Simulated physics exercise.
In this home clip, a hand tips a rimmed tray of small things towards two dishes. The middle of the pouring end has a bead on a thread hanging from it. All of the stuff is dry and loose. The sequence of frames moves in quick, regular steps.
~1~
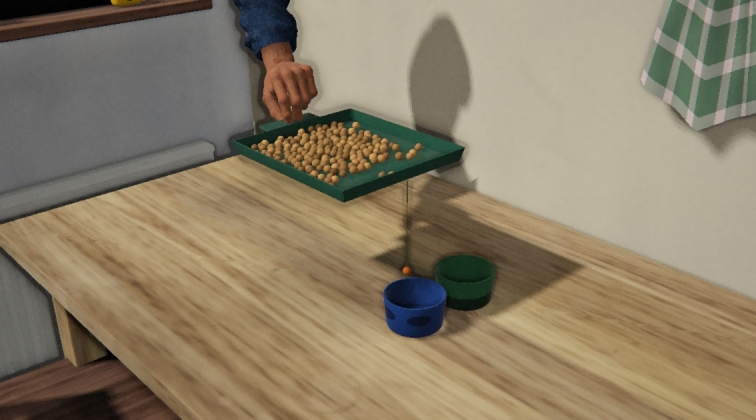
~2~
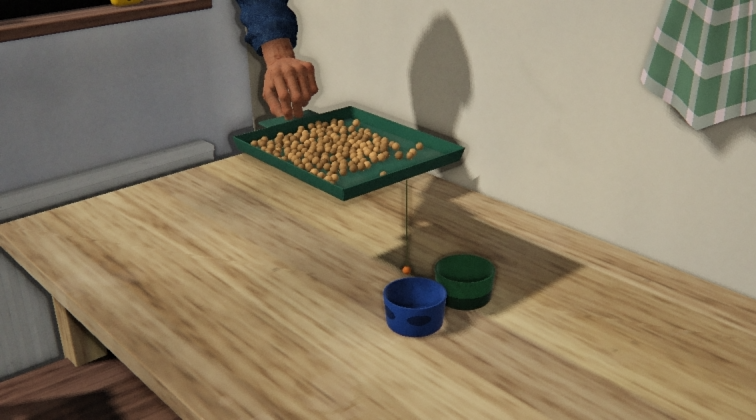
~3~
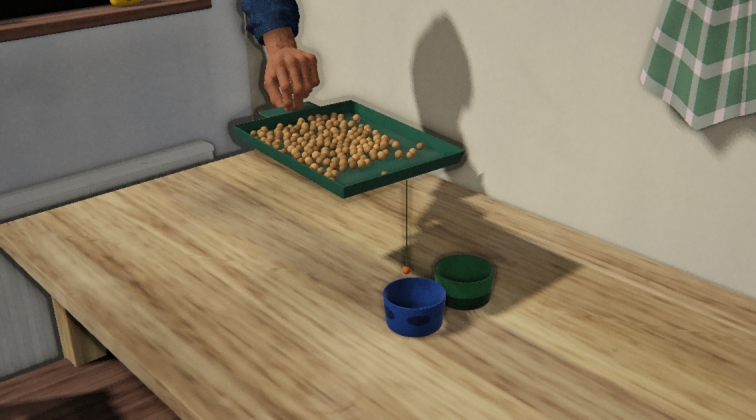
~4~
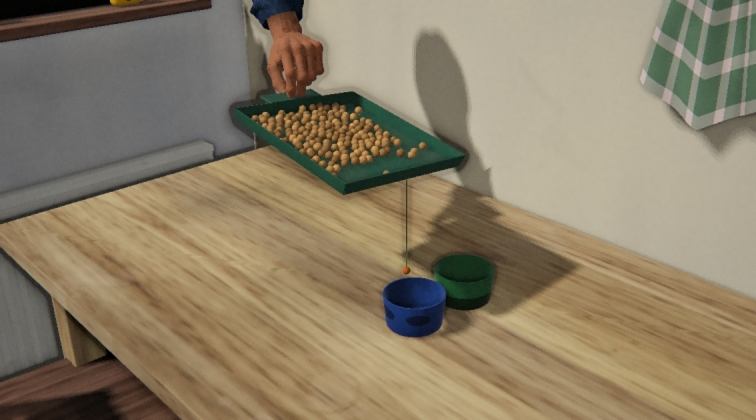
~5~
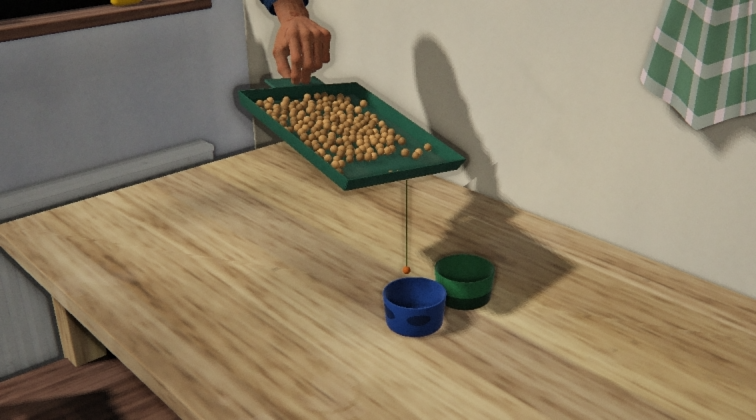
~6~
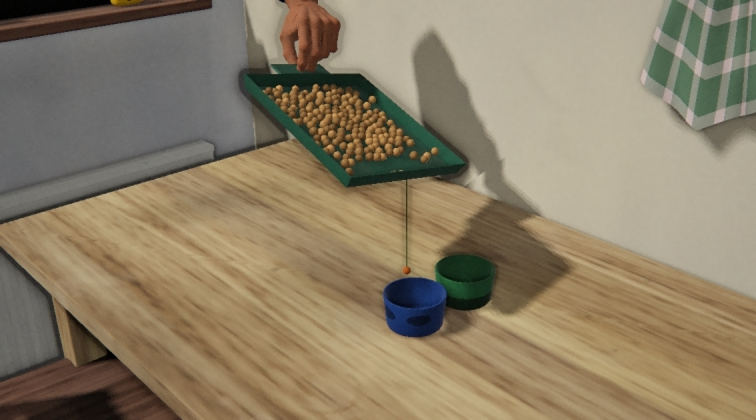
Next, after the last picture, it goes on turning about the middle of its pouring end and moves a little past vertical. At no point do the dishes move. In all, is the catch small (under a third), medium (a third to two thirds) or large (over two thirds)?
Medium.
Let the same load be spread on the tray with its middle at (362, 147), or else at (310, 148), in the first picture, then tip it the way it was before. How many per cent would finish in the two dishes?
First 60 %, then 40 %.
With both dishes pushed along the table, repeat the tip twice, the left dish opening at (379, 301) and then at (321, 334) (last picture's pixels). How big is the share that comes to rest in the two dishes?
About 0% on the first try and 0% on the second.
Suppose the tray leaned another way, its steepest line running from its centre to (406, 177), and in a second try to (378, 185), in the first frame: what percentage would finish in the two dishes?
The first try would leave around 40 per cent there, the second around 10 per cent.
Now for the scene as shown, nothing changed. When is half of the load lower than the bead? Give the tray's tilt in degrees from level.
At roughly 80°.
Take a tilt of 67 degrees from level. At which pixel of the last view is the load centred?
The load is centred near (456, 187).
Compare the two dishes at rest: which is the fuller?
The winner is the right dish.
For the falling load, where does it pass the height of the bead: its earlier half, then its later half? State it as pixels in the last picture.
First close to (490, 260), next close to (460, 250).
Just after the last frame, tray tipped steeply; roughly half on the tray; just a few in the left dish; about a tenth in the right dish; about a tenth outside both; roughly a third in the air.
A moment on, tray tipped past a quarter turn; just a few on the tray; roughly half in the right dish; roughly half outside both; about a tenth in the air.
Further on, tray tipped past a quarter turn; roughly half in the right dish; roughly half outside both.
When it is over, tray tipped past a quarter turn; not one in the left dish; roughly half in the right dish; roughly half outside both.
